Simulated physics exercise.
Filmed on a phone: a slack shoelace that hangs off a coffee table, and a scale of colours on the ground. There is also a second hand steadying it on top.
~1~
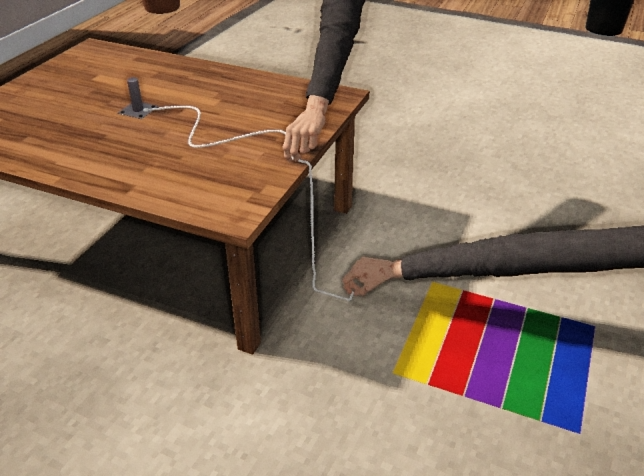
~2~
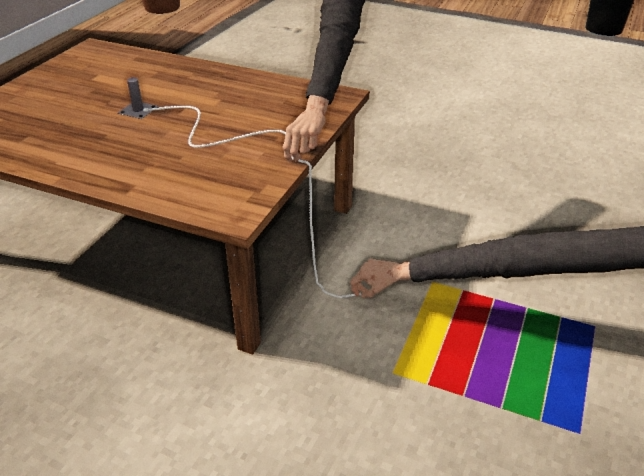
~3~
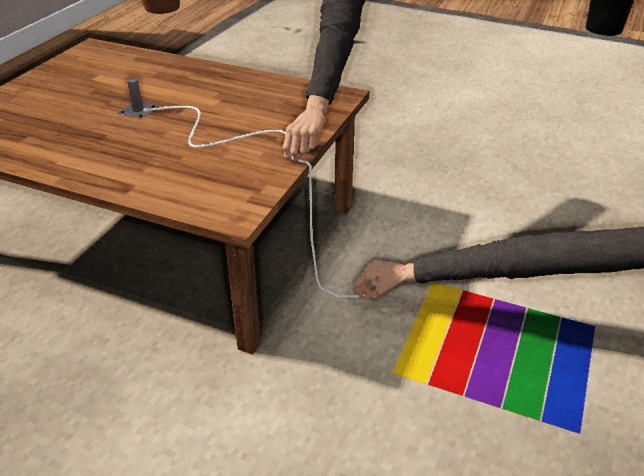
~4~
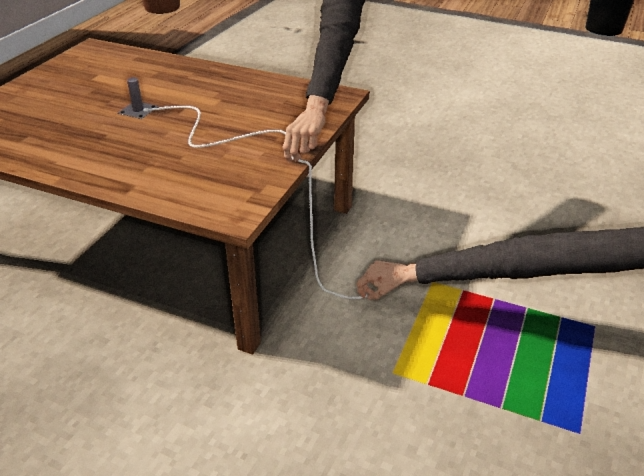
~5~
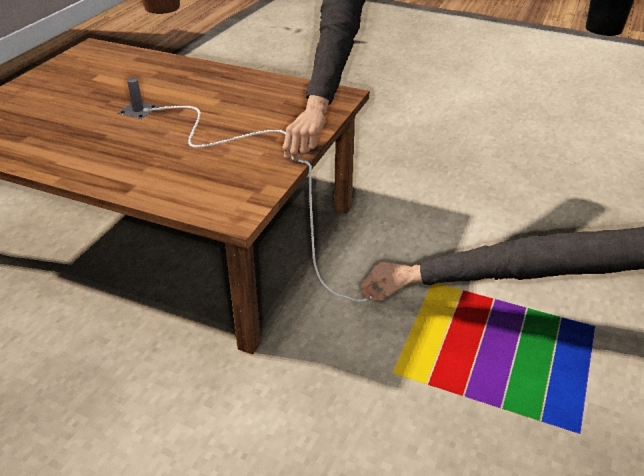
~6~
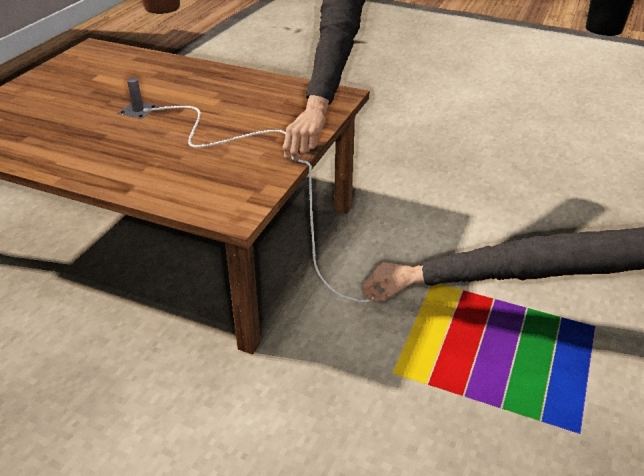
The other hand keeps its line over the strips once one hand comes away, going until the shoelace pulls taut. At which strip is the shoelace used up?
At the blue one.
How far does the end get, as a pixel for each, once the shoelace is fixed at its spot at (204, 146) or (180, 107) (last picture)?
First (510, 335), then (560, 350).
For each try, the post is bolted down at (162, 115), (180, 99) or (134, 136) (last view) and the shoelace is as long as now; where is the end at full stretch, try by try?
In order, it comes out close to (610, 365), (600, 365) and (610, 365).
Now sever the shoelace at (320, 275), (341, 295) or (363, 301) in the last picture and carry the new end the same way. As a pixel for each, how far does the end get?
Taking the tries in order gives (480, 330), (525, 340) and (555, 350).
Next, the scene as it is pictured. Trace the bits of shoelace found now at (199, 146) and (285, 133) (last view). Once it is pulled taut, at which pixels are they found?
Point one: (258, 143); point two: (338, 178).
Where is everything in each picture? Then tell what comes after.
End (353, 292); yellow (417, 360); red (452, 371); purple (488, 383); green (526, 394); blue (565, 406), in the first picture.
End (360, 294); shoelace through (181, 107) (191, 137) (253, 134) (291, 155) (311, 212) (316, 274), in the second picture.
End (364, 295), in the third picture.
End (367, 296); shoelace through (181, 107) (191, 137) (253, 134) (291, 155) (311, 212) (317, 274), in the fourth picture.
End (371, 297), in the fifth picture.
End (373, 298); shoelace through (181, 107) (191, 137) (253, 134) (291, 155) (311, 212) (320, 275), in the sixth picture.
A little later, end near (501, 335); over purple.
Next, end near (546, 348); over green.
When it is tight, end near (573, 356); over blue. It halts on the blue strip.
